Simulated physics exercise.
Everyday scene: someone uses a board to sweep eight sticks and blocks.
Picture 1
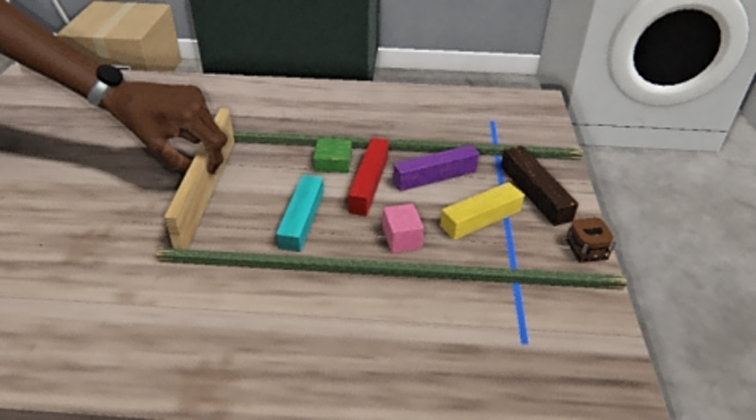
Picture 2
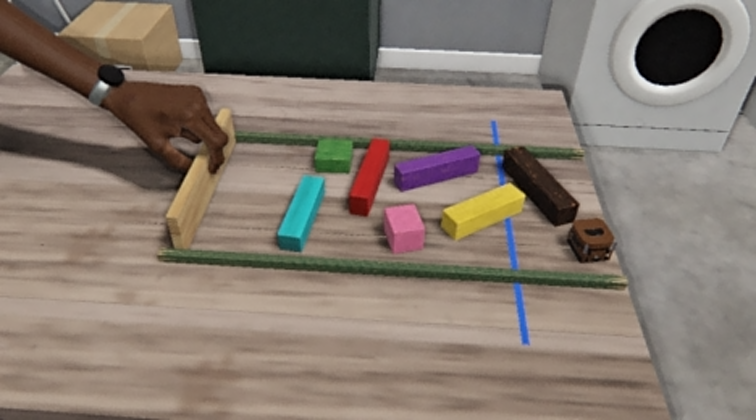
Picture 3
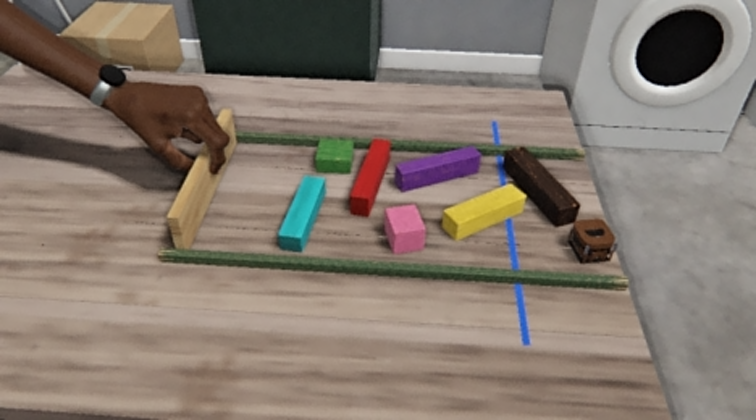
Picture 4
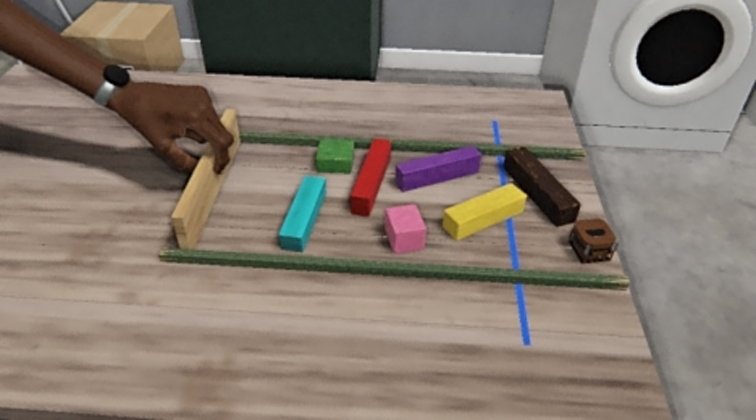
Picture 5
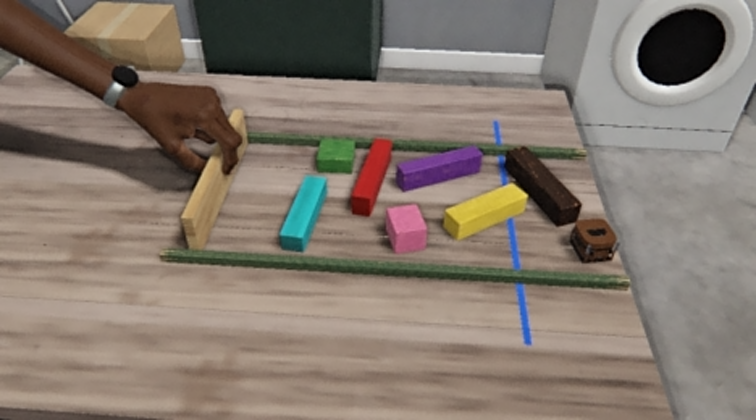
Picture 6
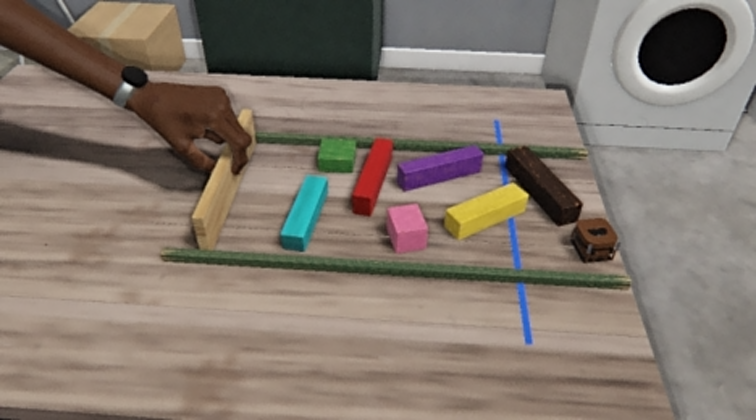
A hand with a dark watch grips an upright wooden board at the left of a wood-grained table, seen from above at an angle, a washing machine behind. Between two green rods lie green, turquoise, red, pink, purple and yellow pieces, with a black bar and brown case at right by a blue line. The hand, still at first, slides the board slightly right; the pieces stay put.
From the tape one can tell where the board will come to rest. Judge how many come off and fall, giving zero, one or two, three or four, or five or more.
Only one or two.
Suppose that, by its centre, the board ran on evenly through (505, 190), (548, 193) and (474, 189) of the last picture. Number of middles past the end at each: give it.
Over the end: 1, 4, 0.
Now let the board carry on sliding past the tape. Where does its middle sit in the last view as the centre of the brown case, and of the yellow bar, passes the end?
Estimated middle: (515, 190), and (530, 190) for the other.
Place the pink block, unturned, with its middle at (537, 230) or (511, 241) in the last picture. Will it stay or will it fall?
The pink block would stay in place in the first case and stay in place in the second.
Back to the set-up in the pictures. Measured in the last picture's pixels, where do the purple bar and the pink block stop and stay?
Near (571, 178) and (560, 249).
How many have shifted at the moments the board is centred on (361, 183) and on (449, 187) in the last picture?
Respectively 4 and 7.
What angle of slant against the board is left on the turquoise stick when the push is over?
The angle is some 0°.
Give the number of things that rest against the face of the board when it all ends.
That makes 2.
Early on, none off yet; brown case at rest near (594, 241); black bar at rest near (541, 184); yellow bar at rest near (487, 210).
A while later, none off yet; brown case at rest near (594, 241); black bar at rest near (547, 183); yellow bar travelled a little near (508, 207).
Finally, the number that fall off is one or two; lost, black bar.
